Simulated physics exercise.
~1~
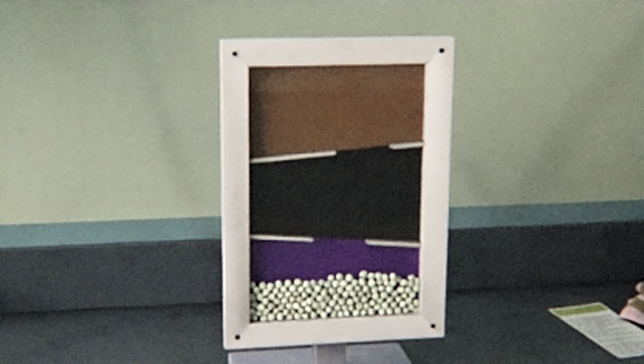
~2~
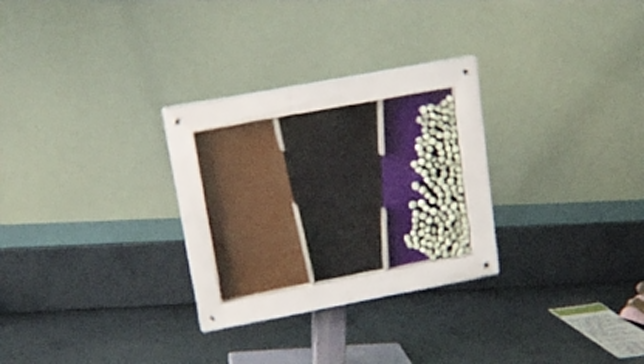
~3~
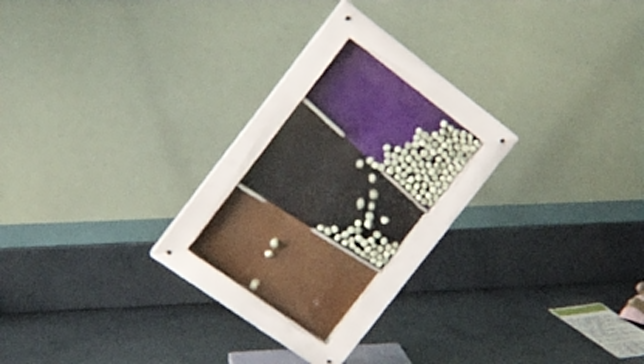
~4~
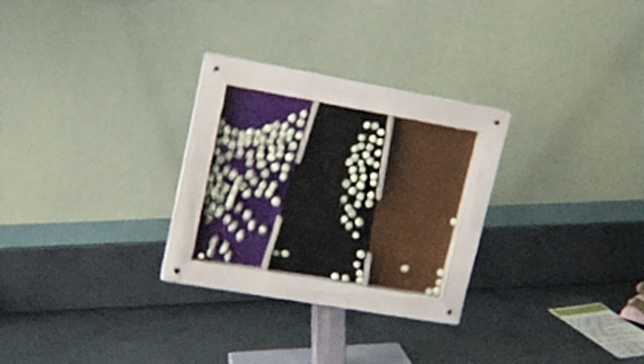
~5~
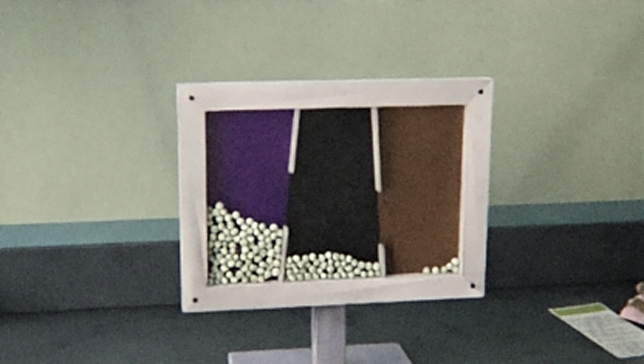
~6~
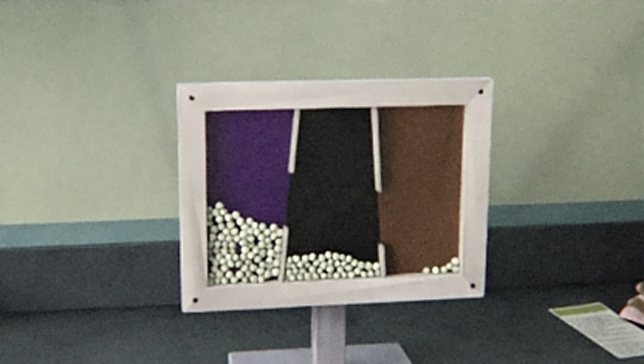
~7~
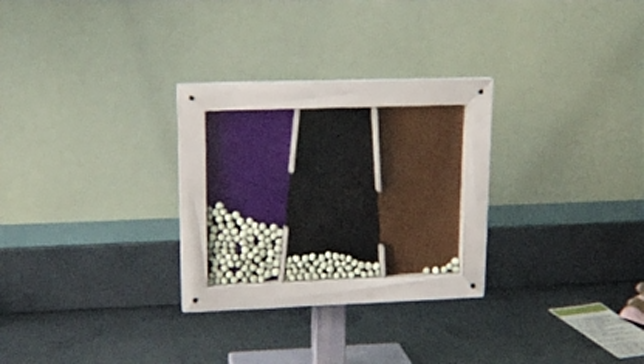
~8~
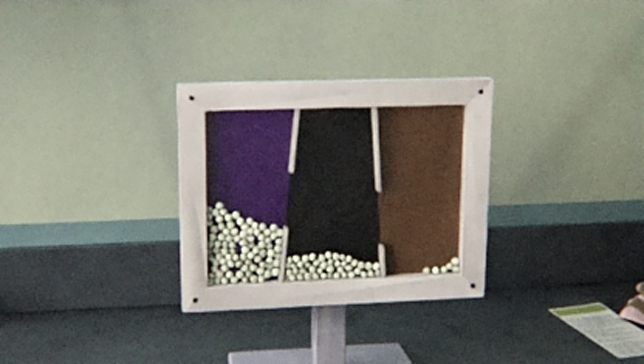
A white rectangular case with a clear face stands upright on a stand on a dark counter before a pale green wall, seen from the front by a still camera. Inside are brown, black and purple chambers, with small pale pills heaped in the purple one at the bottom. The case turns anticlockwise onto its side and keeps tilting until purple is uppermost, and pills spill through the gaps into black and brown. It turns on until it lies level on its side. The pills settle, most in purple at left, some in black, and a few in brown.
